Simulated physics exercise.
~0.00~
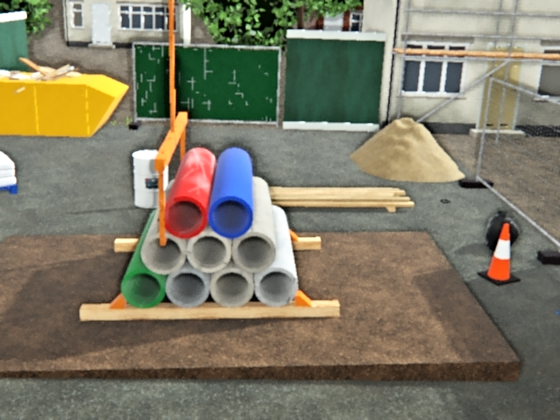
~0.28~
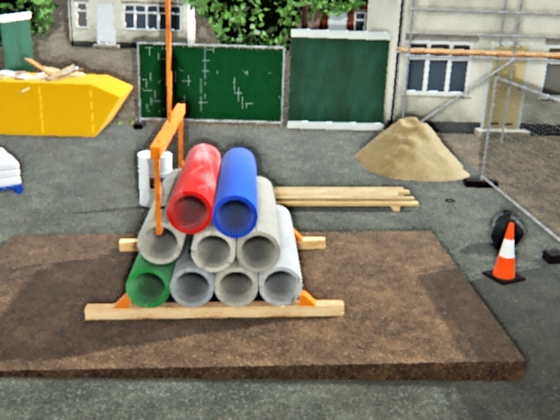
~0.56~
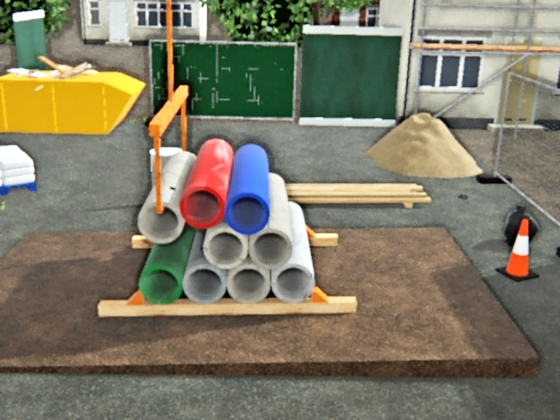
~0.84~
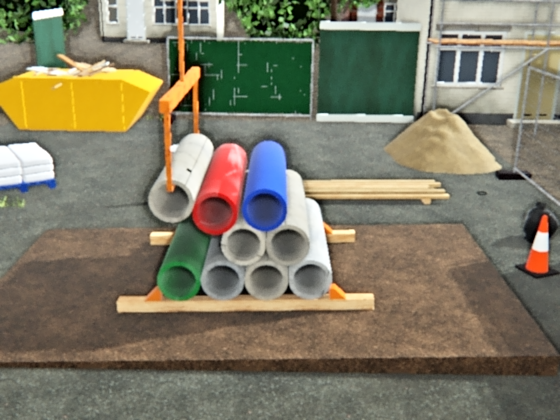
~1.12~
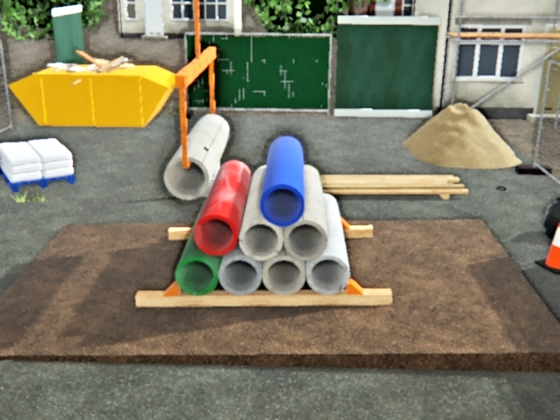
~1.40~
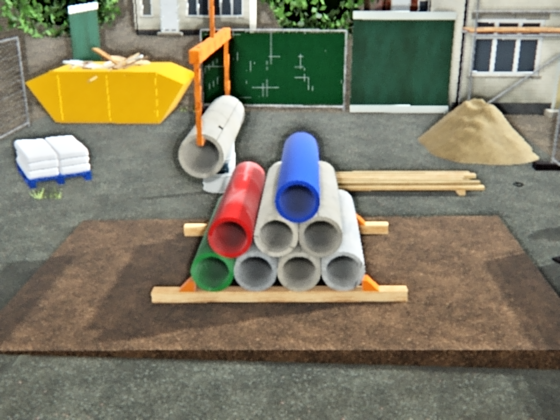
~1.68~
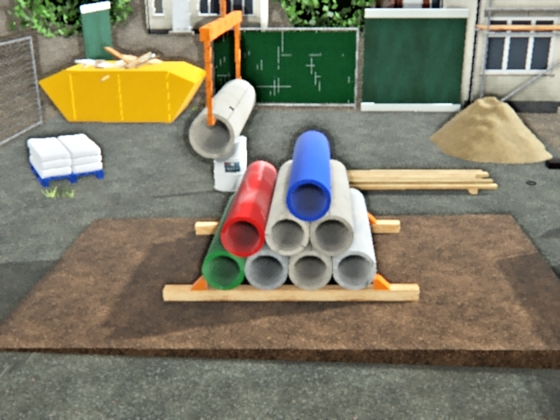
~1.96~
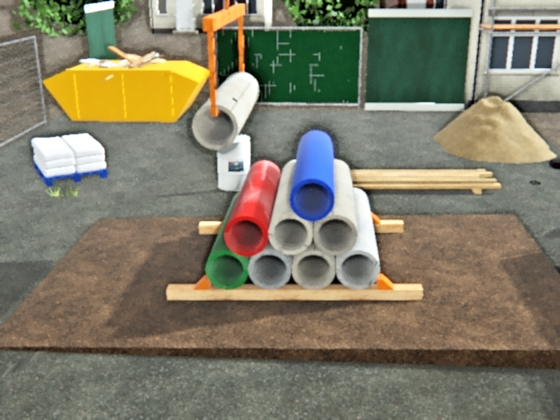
In a paved yard, an orange lifting frame draws a grey pipe up and left out of a stack of concrete pipes on brown soil; the red pipe rolls down to the left and settles lower, against the stack, while the green and blue pipes stay in place.
